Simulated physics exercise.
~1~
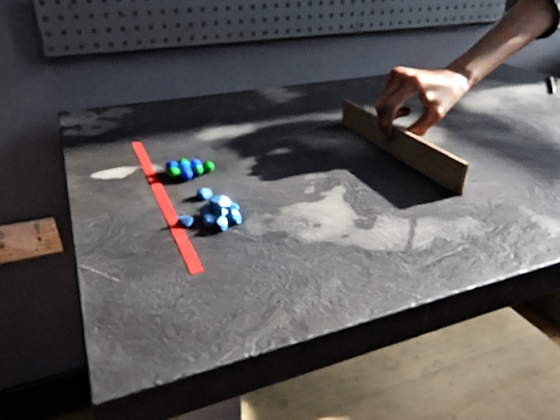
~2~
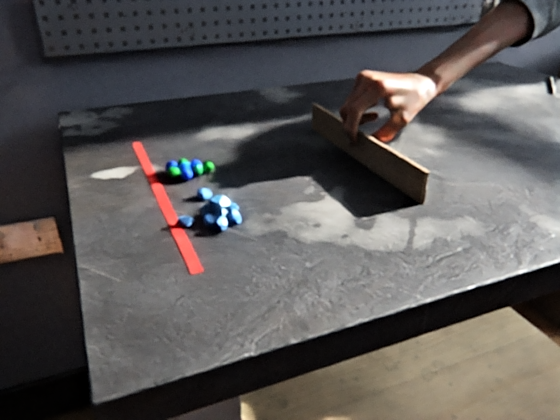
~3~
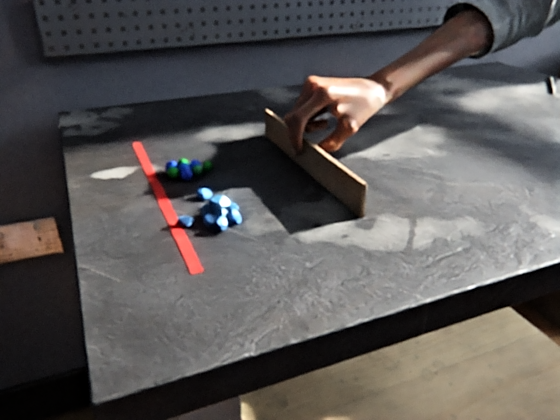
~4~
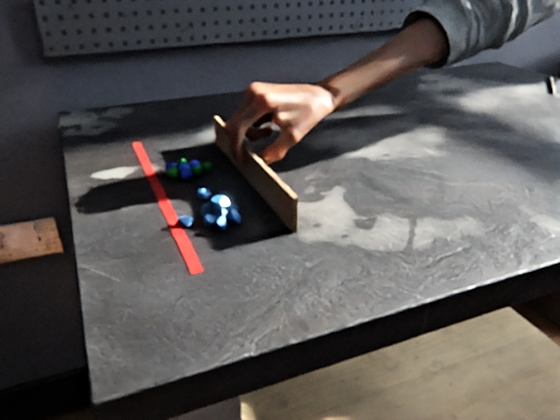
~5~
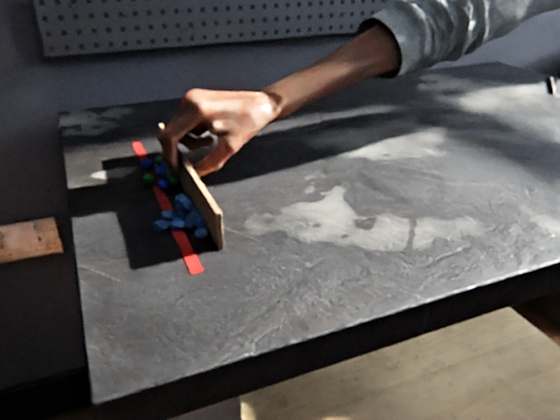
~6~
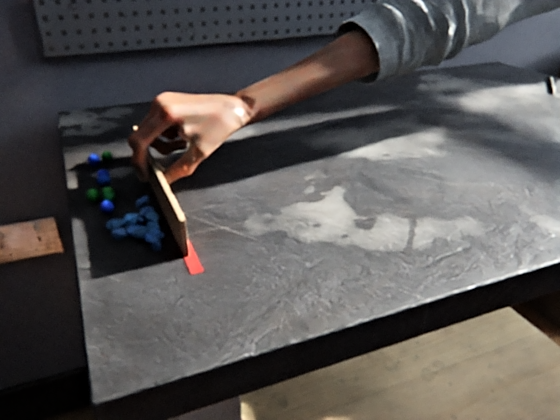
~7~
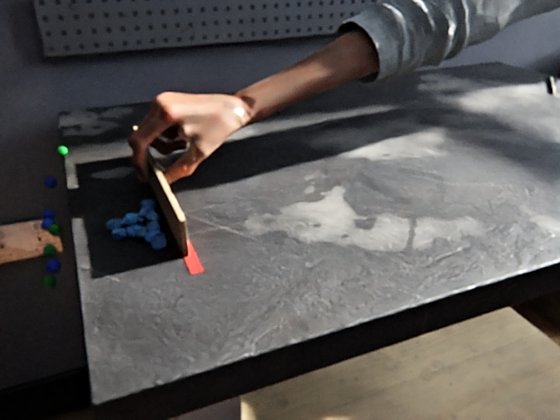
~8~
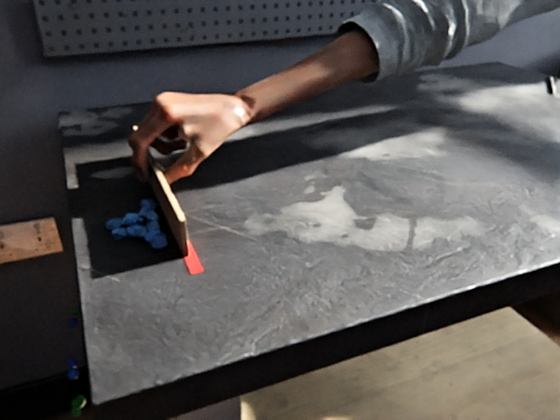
On a dark tabletop, a hand sweeps card left to red tape; green and blue balls drop off, nearer blue pieces stay.
